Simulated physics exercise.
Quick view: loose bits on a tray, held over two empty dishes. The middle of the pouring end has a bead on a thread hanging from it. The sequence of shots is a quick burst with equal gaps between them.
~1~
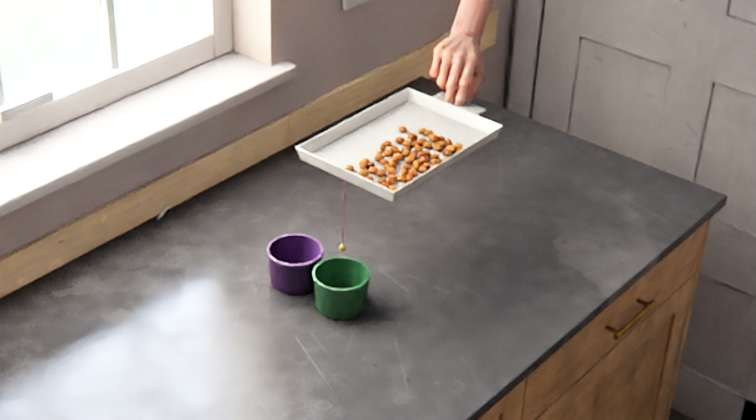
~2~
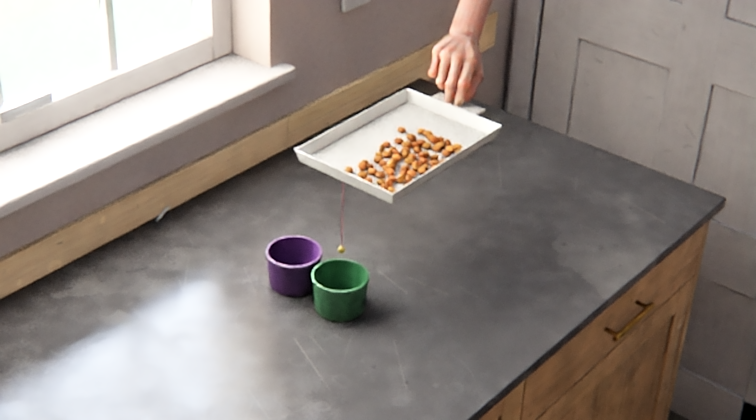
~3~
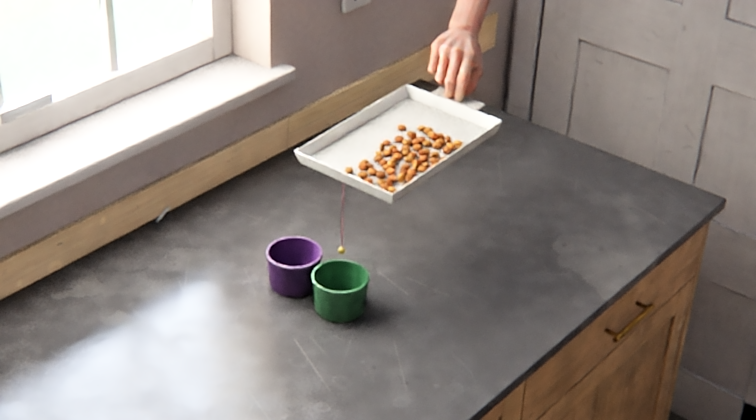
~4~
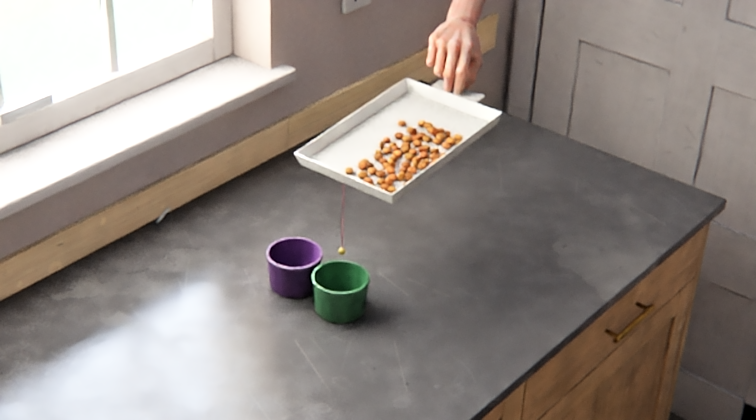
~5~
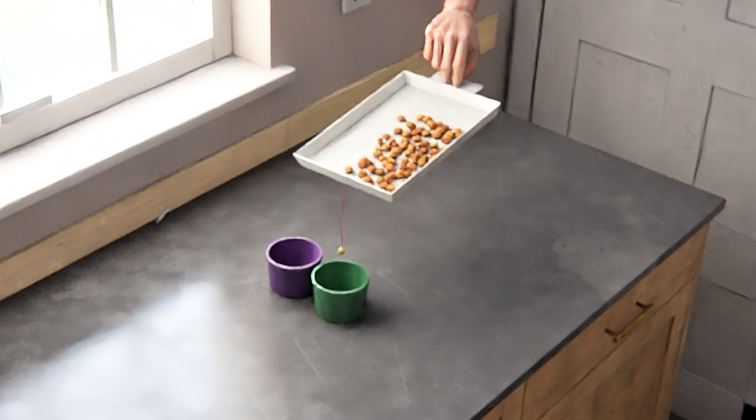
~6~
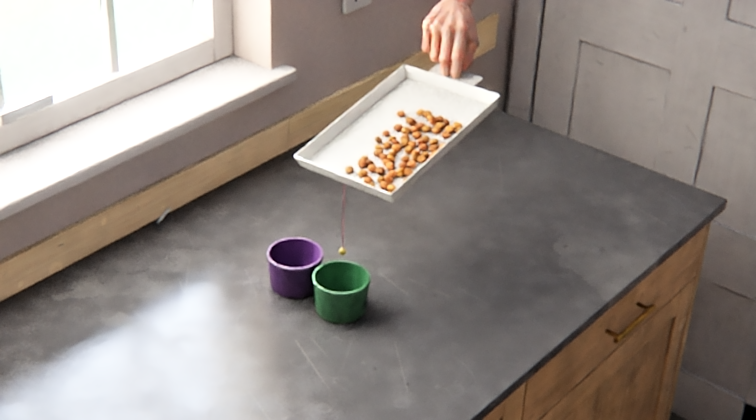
At first, a hand holds a white tray of small brown bits level above a purple dish and a green dish on a dark counter, a bead dangling from the tray. Then the hand rises slightly, lifting the handle end and tilting the tray a little, while the bits stay bunched and the dishes remain still.
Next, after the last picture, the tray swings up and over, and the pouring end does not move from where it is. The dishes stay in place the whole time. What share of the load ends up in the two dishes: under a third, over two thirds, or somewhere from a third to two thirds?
Upwards of two thirds.
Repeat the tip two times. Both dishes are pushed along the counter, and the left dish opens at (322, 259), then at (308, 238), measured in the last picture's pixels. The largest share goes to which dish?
The first layout gives the one at left, the second layout gives the one at left.
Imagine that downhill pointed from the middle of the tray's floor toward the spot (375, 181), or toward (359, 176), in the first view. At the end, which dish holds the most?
So, first the one on the right side, and second the one on the right side.
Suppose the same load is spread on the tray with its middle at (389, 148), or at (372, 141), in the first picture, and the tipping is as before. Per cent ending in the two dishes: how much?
Estimates in order: 80 percent, 70 percent.
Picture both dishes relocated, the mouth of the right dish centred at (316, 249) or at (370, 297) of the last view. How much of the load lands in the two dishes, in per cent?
About 30 per cent, then about 30 per cent.
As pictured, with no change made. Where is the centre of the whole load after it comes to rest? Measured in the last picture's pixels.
Somewhere around (298, 284) in the last picture.
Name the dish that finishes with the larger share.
The winner: The left side.
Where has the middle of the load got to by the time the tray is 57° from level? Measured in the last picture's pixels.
Load centre: Approx. (345, 165).
Shortly afterwards, tray tipped steeply; all but a few on the tray; only a few in the air.
Next, tray tipped right over; near two thirds on the tray; a little in the right dish; only a few in the left dish; only a few outside both; near a quarter in the air.
Some moments later, tray tipped past a quarter turn; a little in the right dish; near two thirds in the left dish; near a quarter outside both.
In the end, tray tipped past a quarter turn; a little in the right dish; near two thirds in the left dish; near a quarter outside both.
